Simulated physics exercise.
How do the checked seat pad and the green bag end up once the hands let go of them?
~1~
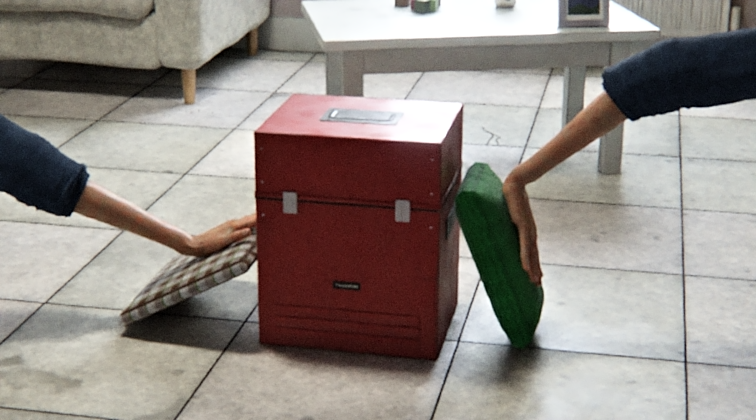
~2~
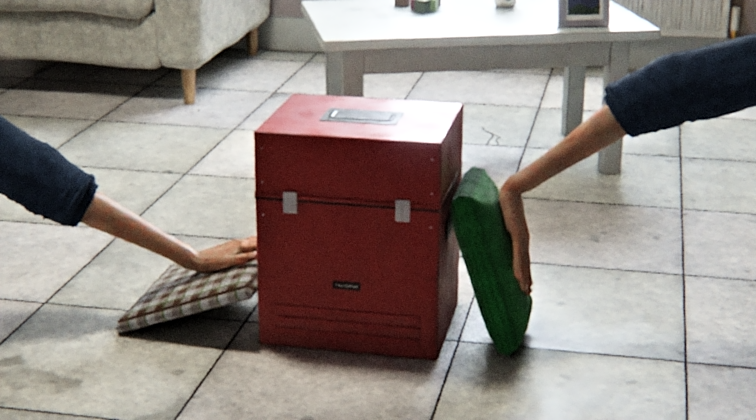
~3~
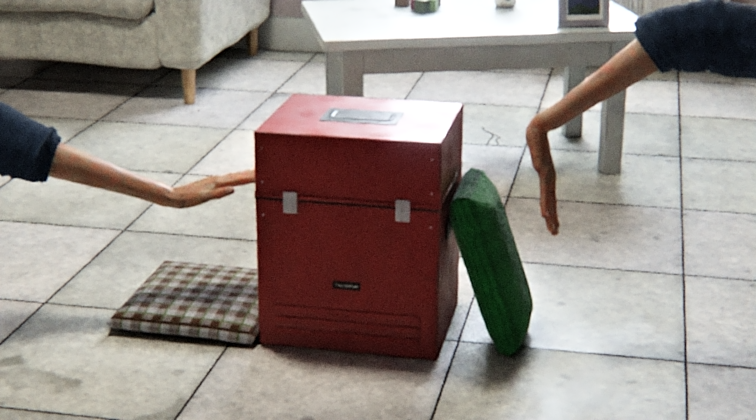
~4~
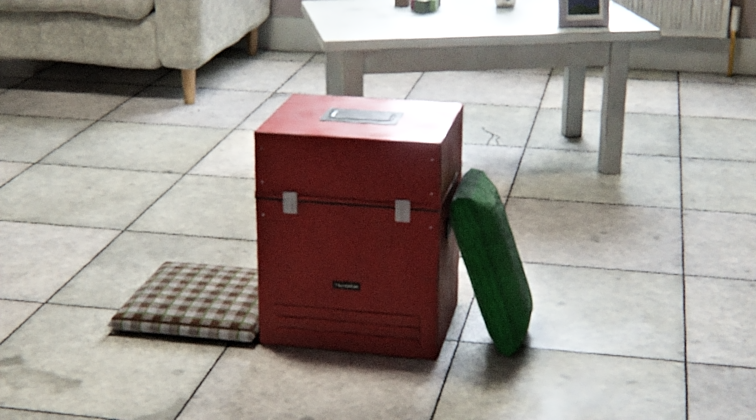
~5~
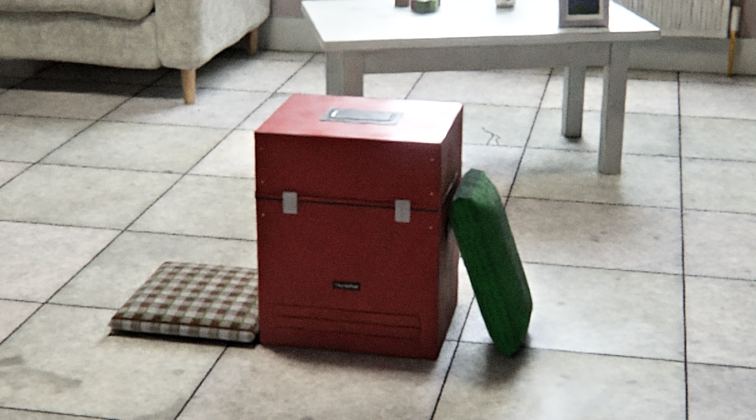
The brown checked seat pad ends up lying flat on the floor to the left of the red chest. The green bag stays leaning against the chest's right side.
